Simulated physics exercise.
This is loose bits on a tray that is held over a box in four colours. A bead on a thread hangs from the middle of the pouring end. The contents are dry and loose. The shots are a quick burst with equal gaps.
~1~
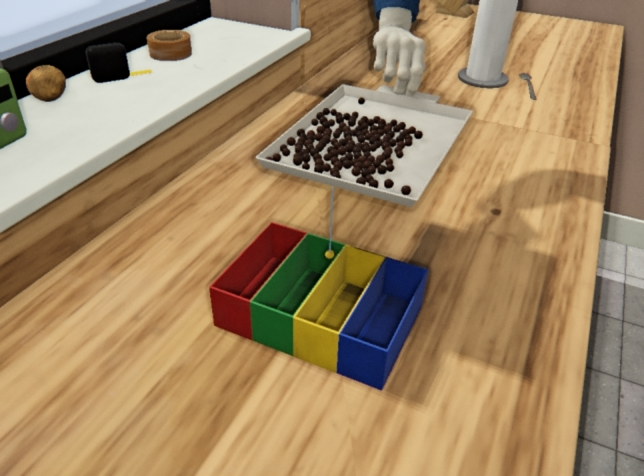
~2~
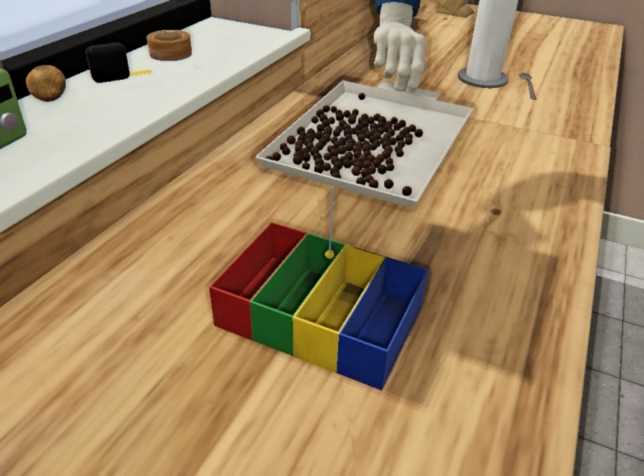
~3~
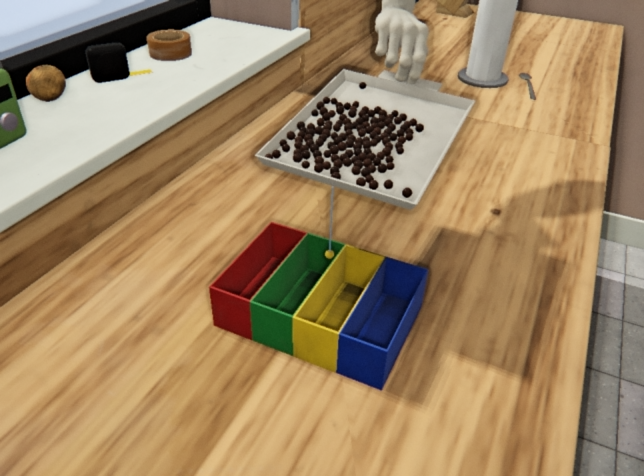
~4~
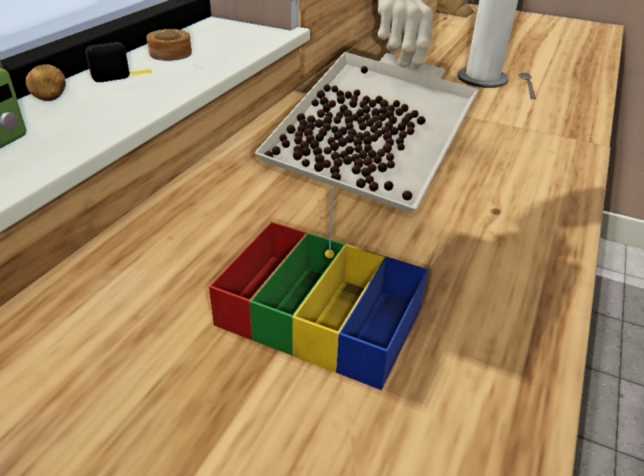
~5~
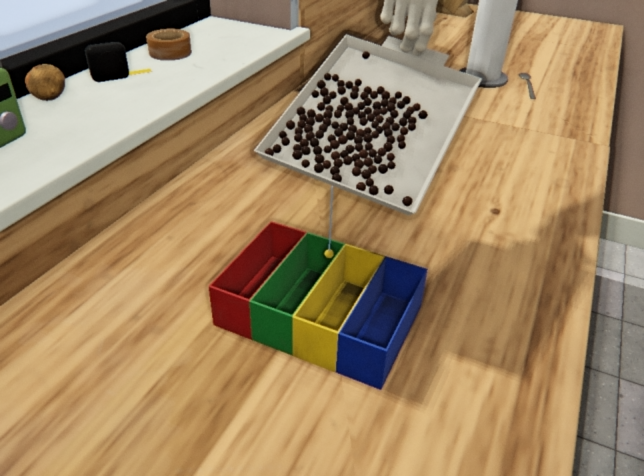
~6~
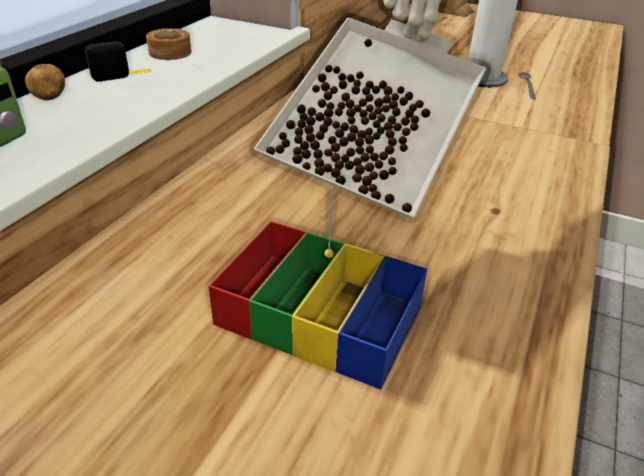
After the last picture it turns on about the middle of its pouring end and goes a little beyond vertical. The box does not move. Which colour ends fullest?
Fullest: The blue cell.
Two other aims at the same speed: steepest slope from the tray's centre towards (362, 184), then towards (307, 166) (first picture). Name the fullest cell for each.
First the cell in blue, then that red cell.
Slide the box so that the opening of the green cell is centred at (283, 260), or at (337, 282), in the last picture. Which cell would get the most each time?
In turn: The cell in blue; the yellow one.
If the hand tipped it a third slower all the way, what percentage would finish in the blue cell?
Some 60 per cent.
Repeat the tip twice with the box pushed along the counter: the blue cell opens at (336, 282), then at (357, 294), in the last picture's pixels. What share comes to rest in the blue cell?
Roughly 10 per cent, and 30 per cent.
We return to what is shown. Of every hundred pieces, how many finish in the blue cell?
It comes to 60 per cent or so.
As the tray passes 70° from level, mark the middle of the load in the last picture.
Close to (385, 260).
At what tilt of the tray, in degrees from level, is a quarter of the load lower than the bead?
At some 65 degrees.
Just after the last frame, tray tipped steeply; roughly a third on the tray; roughly a quarter in the blue cell; about a tenth in the yellow cell; roughly a third falling or outside the box.
A moment on, tray tipped past a quarter turn; roughly two thirds in the blue cell; about a tenth in the yellow cell; just a few in the green cell; just a few in the red cell; roughly a quarter falling or outside the box.
Further on, tray tipped past a quarter turn; roughly two thirds in the blue cell; about a tenth in the yellow cell; just a few in the green cell; just a few in the red cell; roughly a quarter falling or outside the box.
When it is over, tray tipped past a quarter turn; roughly two thirds in the blue cell; about a tenth in the yellow cell; just a few in the green cell; just a few in the red cell; roughly a quarter outside the box.
